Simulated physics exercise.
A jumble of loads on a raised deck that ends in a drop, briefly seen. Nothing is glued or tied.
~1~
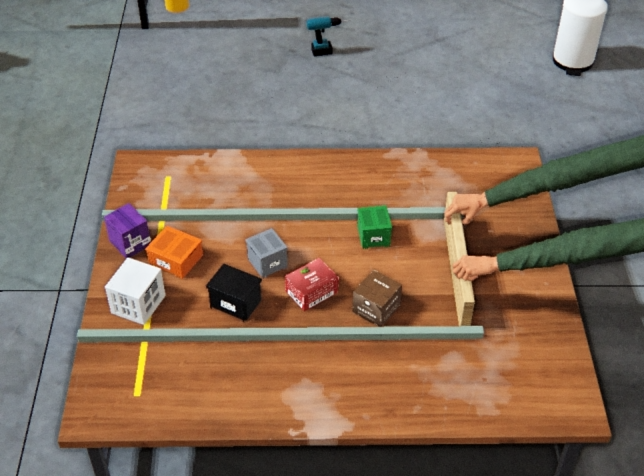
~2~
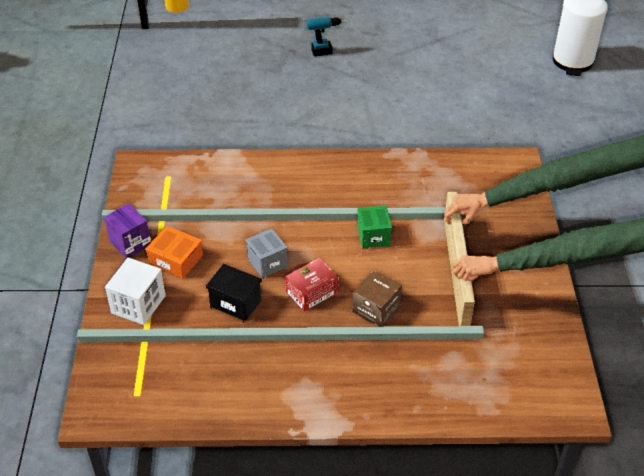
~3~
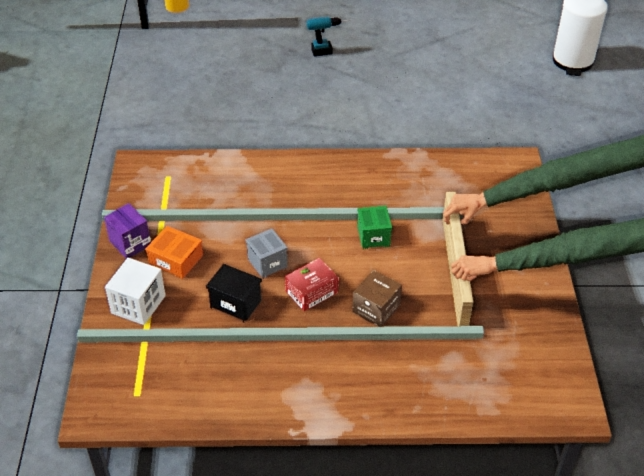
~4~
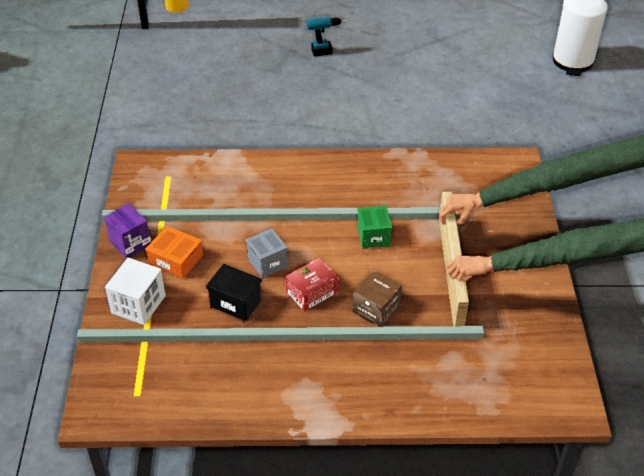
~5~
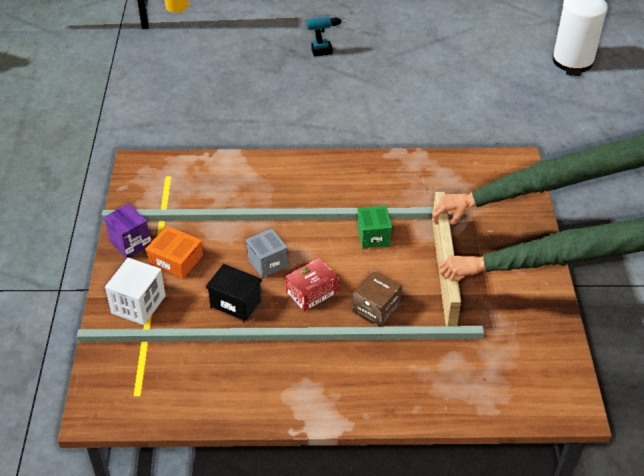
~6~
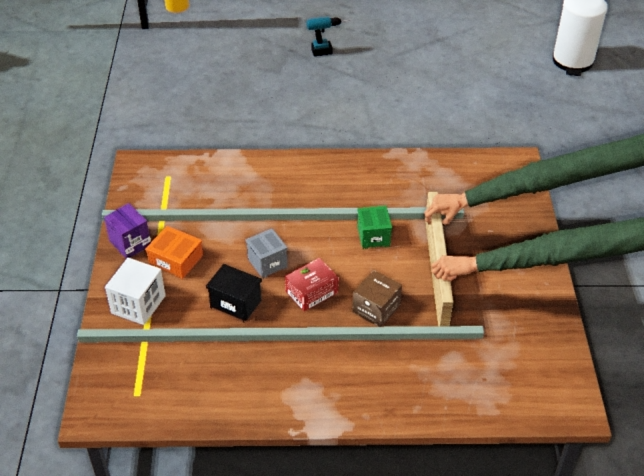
The video shows eight colored boxes scattered between two rails on a wooden table marked with yellow tape, while two green-sleeved hands hold a plank upright at the right, then slide it slightly left; the boxes stay still.
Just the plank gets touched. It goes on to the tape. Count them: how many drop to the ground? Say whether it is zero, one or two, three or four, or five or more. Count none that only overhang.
A single one or a pair drops off.
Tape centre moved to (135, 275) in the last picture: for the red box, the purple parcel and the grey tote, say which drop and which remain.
Result - red box: Remains in place; purple parcel: Drops; grey tote: Remains in place.
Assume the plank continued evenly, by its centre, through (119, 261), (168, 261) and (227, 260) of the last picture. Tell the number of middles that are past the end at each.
Respectively, 4, 2 and 0.
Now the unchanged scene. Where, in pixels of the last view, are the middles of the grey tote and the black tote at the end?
The first one ends at (133, 254), the second at (84, 303).
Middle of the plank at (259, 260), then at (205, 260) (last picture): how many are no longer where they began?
First 5, after that 8.
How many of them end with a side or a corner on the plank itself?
Number in contact with it: 4.
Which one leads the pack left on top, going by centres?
Answer: The black tote.
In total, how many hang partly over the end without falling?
That would be 2.
Soon after, none off yet; purple parcel at rest near (128, 231); white crate at rest near (136, 291); orange tote at rest near (175, 252).
At rest, the number that fall off is one or two; fallen, white crate and purple parcel.
